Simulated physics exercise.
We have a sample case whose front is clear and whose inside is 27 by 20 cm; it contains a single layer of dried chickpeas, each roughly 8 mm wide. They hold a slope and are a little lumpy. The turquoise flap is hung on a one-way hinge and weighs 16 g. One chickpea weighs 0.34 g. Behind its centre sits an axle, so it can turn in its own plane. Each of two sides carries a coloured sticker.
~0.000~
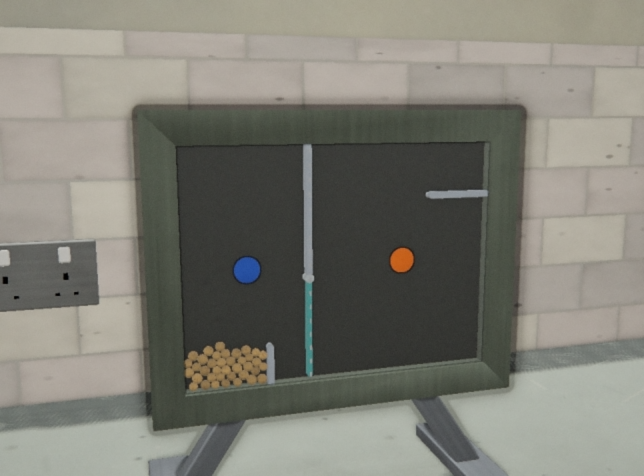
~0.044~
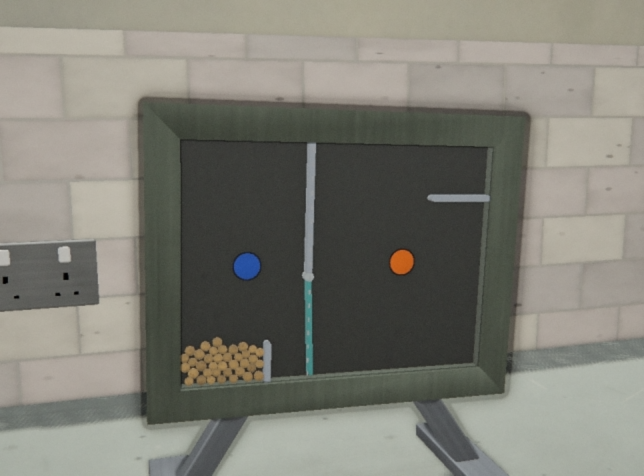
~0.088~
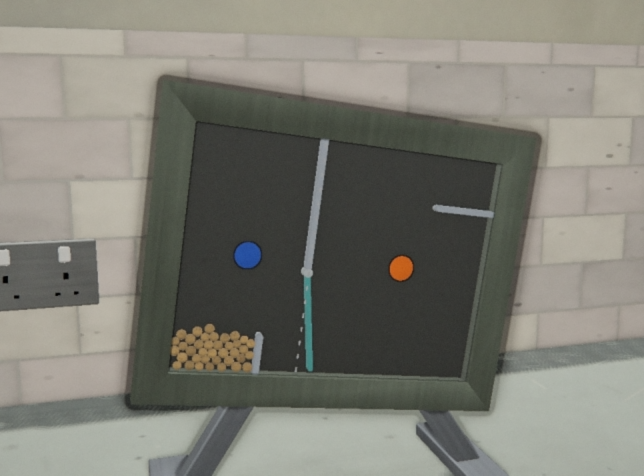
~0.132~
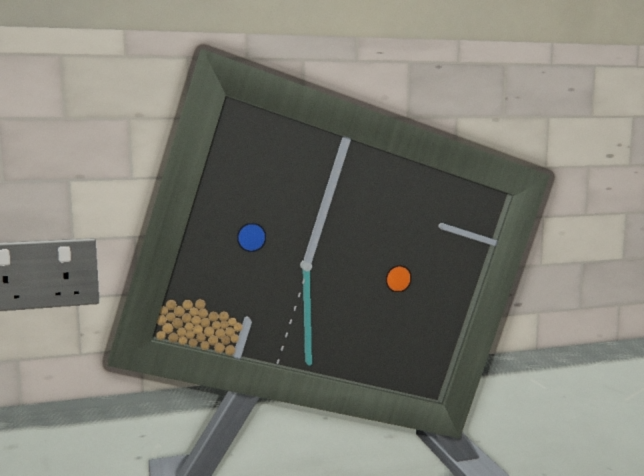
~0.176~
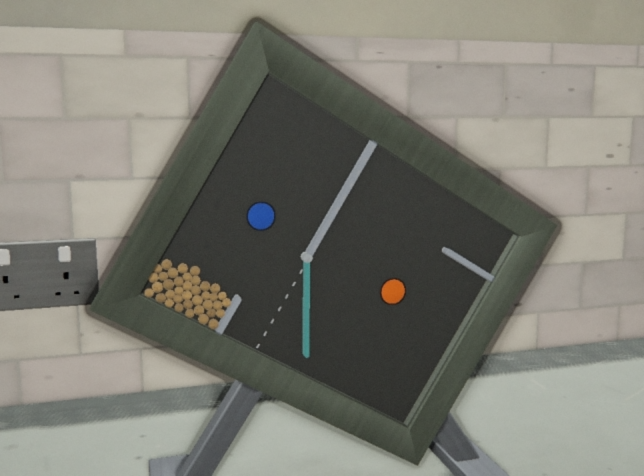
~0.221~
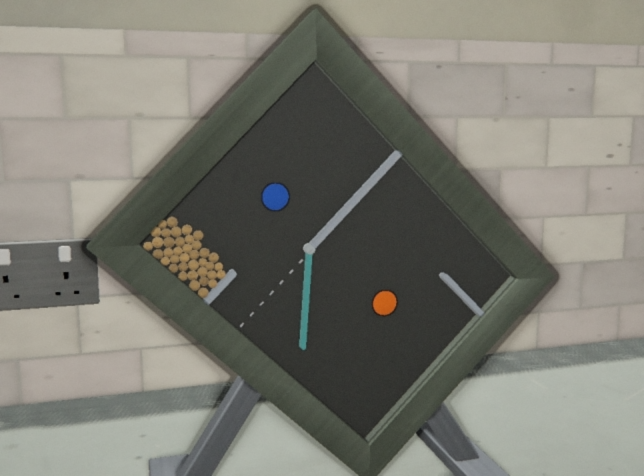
A framed case of small tan balls turns clockwise while its turquoise flap hangs nearly straight down.
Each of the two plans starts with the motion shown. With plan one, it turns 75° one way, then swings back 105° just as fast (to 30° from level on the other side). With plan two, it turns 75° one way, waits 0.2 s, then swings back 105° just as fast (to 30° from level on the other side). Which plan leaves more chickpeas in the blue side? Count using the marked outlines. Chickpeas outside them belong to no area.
Go with the plan named earlier.
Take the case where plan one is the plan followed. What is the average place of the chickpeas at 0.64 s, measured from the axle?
The middle sits around 5 cm left and 8 cm below.
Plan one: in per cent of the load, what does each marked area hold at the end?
Tally: Orange side = 40; blue side = 60.
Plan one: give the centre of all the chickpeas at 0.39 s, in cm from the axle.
Roughly 10 centimetres to the left and 7 centimetres above.
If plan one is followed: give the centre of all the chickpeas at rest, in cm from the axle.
It lies close to 1 centimetres right and 11 centimetres below.
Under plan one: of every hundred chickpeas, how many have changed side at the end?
About 40 in a hundred.
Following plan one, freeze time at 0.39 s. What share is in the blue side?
Roughly 100 per cent of it.
Plan one. 0.39 s, it stands 75° clockwise; the chickpeas' middle is 10 cm left of and 7 cm above the centre; blue 100 %; turquoise flap open 46°.
After 0.64 s, it stands 21° clockwise; the chickpeas' middle is 5 cm left of and 8 cm below the centre; orange 45 %, blue 55 %; turquoise flap open 39°.
After 0.88 s, it stands 30° anticlockwise; the chickpeas' middle is 4 cm right of and 9 cm below the centre; orange 40 %, blue 60 %; turquoise flap shut.
At rest by 1.8 s, it stands 30° anticlockwise; orange 40 %, blue 60 %; turquoise flap shut.
Plan two would end with orange 60 %, blue 40 %.
